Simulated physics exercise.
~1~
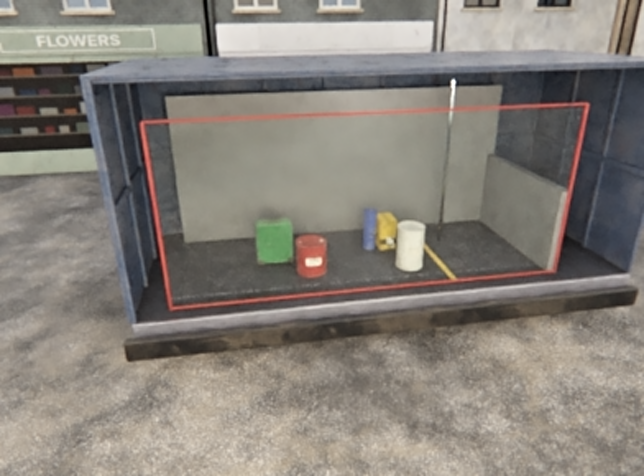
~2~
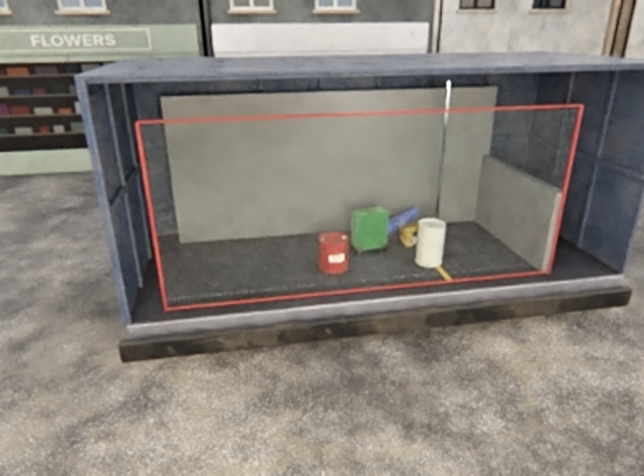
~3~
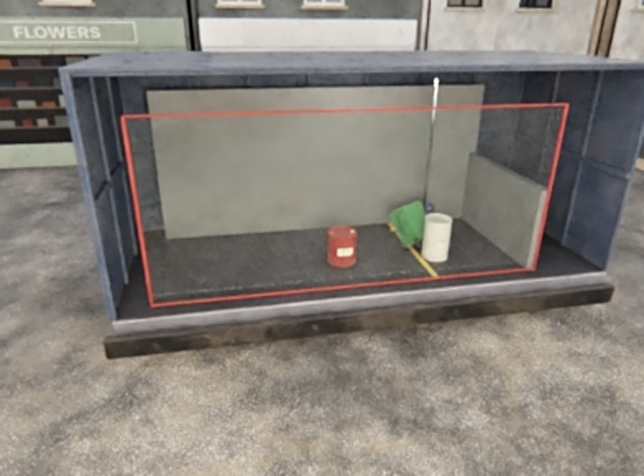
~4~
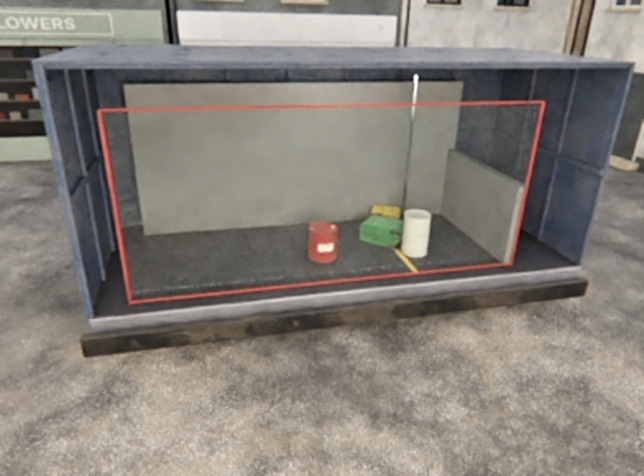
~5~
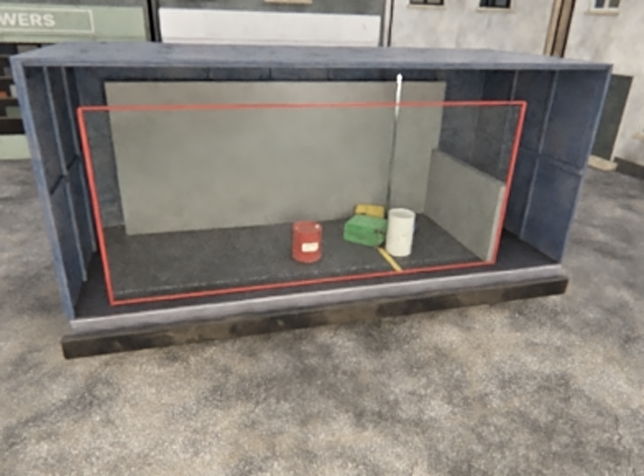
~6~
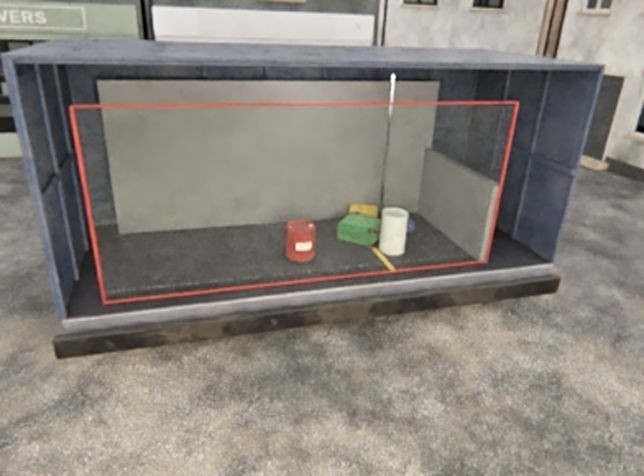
At first, a green case, a red drum, a blue roll, a yellow pack and a white drum stand loose in an open-fronted bay outlined in red, with a yellow line on its floor. The green case slides right towards the blue roll and yellow pack, which tip over, while both drums shift slightly right. Next the case leans over near the line, as the white drum moves past it, still upright. The case then drops onto its side. Finally everything settles, the case and red drum left of the line, the white drum and yellow pack beyond it, and the blue roll partly hidden behind.
